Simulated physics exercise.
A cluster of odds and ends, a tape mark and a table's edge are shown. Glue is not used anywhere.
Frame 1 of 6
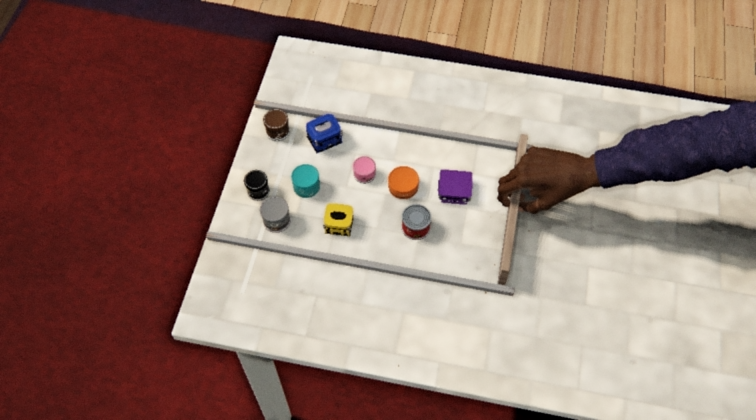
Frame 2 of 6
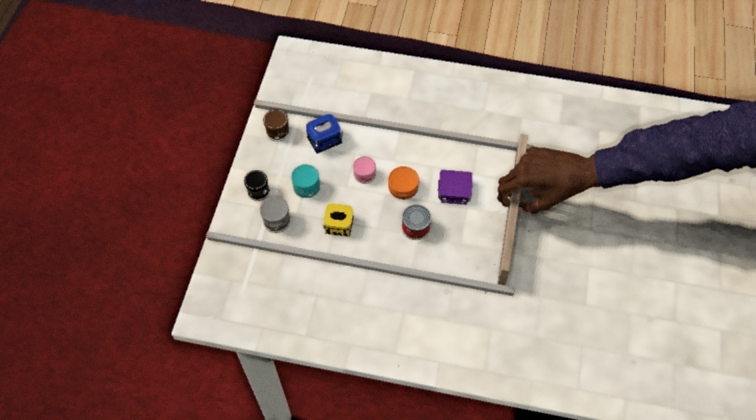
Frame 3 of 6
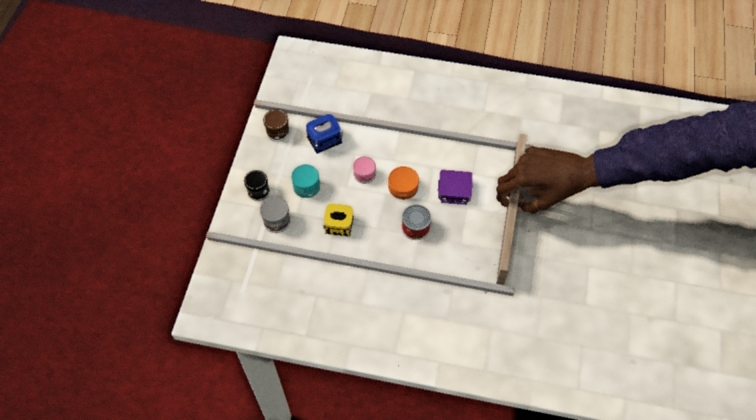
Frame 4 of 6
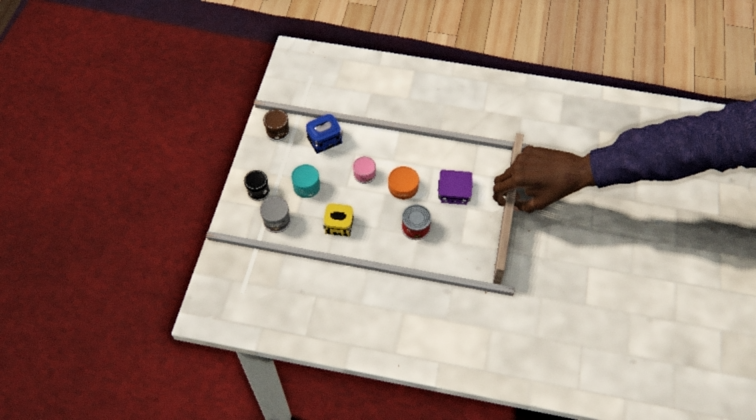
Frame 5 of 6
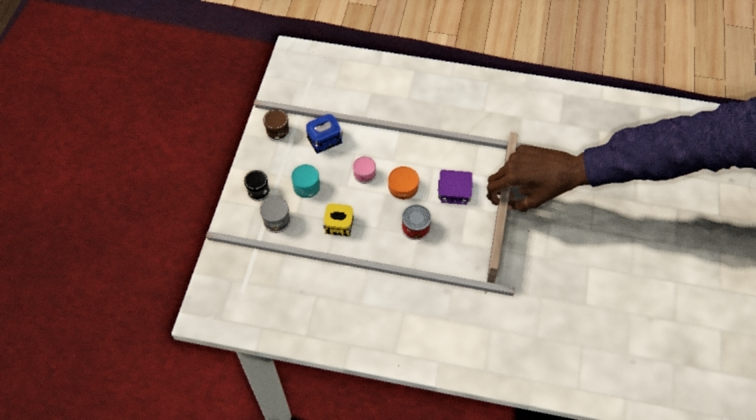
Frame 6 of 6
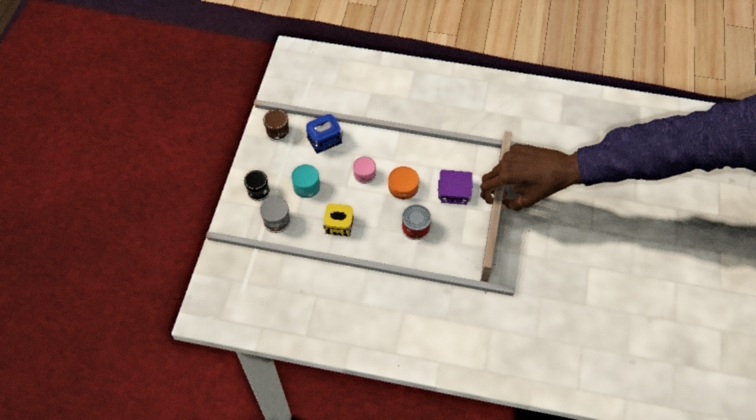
On a pale tabletop beside a red rug, a hand held a wooden board upright near a cluster of small, colourful pots and cases, then slid it slightly left while the objects stayed still.
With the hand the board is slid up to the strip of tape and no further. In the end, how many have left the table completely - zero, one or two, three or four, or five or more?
The push will send just one or two off the table.
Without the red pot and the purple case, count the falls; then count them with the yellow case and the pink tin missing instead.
The first count is 0 and the second is 0.
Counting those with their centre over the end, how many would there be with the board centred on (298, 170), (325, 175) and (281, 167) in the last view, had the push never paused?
Counts by place: 0 / 0 / 1.
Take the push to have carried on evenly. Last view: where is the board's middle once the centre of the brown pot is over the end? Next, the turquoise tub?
Points: About (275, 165) and about (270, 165).
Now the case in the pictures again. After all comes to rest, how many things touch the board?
Looks like 4 of them, all told.
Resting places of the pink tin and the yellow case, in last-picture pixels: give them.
Result: One at about (247, 140), the other at about (251, 221).
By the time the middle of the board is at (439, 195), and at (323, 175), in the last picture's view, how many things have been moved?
At the first point the count is 2, at the second it's 9.
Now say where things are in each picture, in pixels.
The first picture shows brown pot (277, 125); black tin (257, 185); grey tin (276, 215); board (513, 208); tape (280, 176).
The second picture shows black tin (257, 186); purple case (455, 187).
The third picture shows grey tin (276, 215); yellow case (339, 220).
The fourth picture shows brown pot (277, 125); blue case (324, 133).
The fifth picture shows black tin (257, 186); red pot (416, 222).
The sixth picture shows brown pot (277, 125); black tin (257, 186); grey tin (276, 215); board (497, 205); tape (280, 176).
A little later, none off yet; brown pot at rest near (277, 125); black tin at rest near (257, 186); grey tin at rest near (276, 215).
When it is over, the number that fall off is one or two; down, black tin.
